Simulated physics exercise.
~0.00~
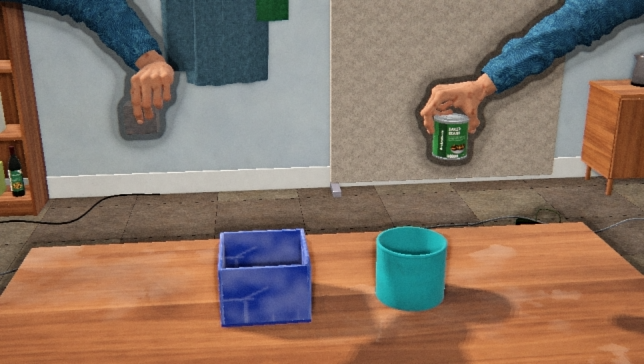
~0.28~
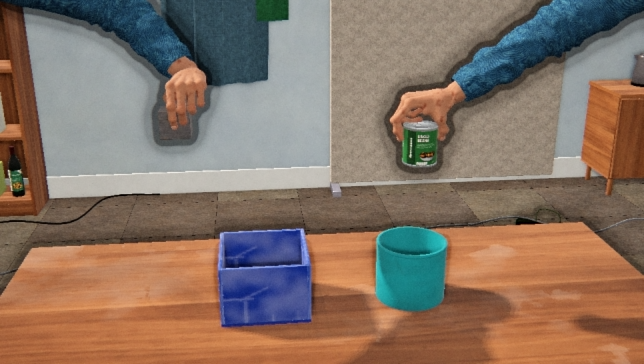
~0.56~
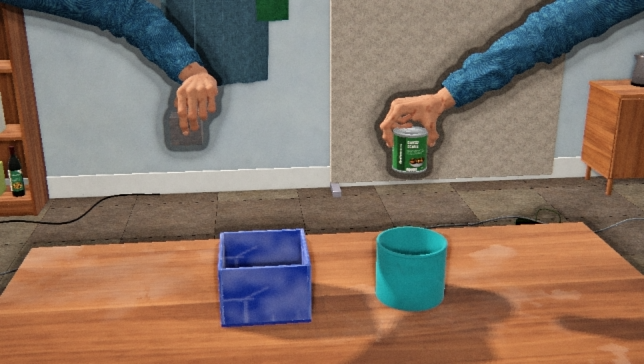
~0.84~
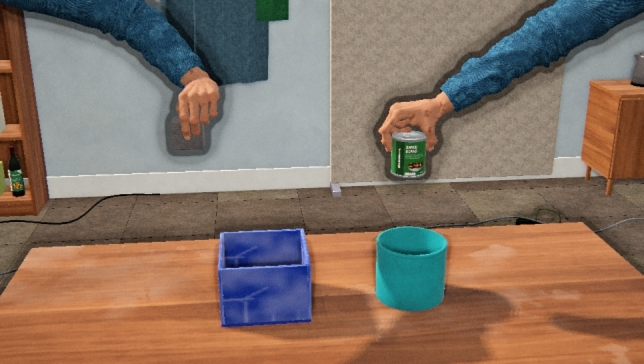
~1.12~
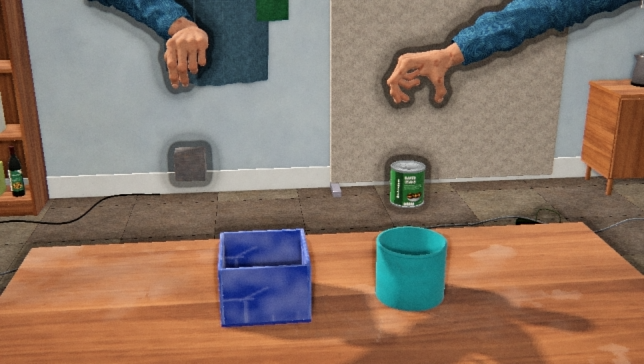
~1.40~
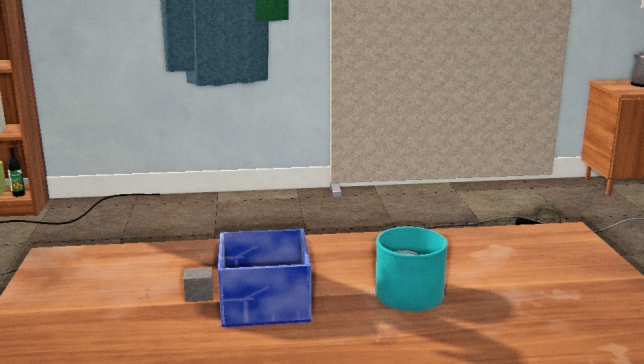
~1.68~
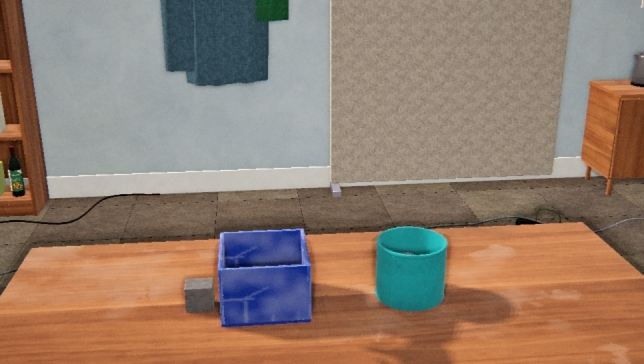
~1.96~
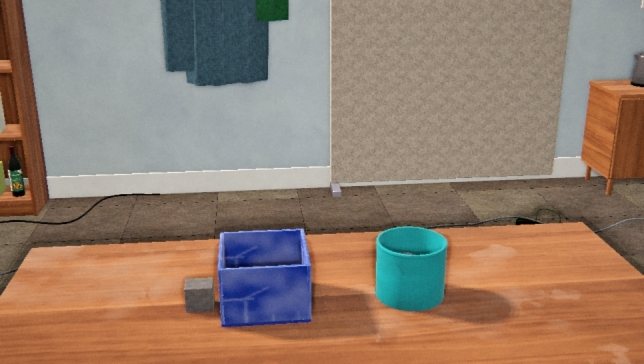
In a room, two hands moving inward and releasing a grey block that lands beside a blue box and a green tin that drops into a teal pot.
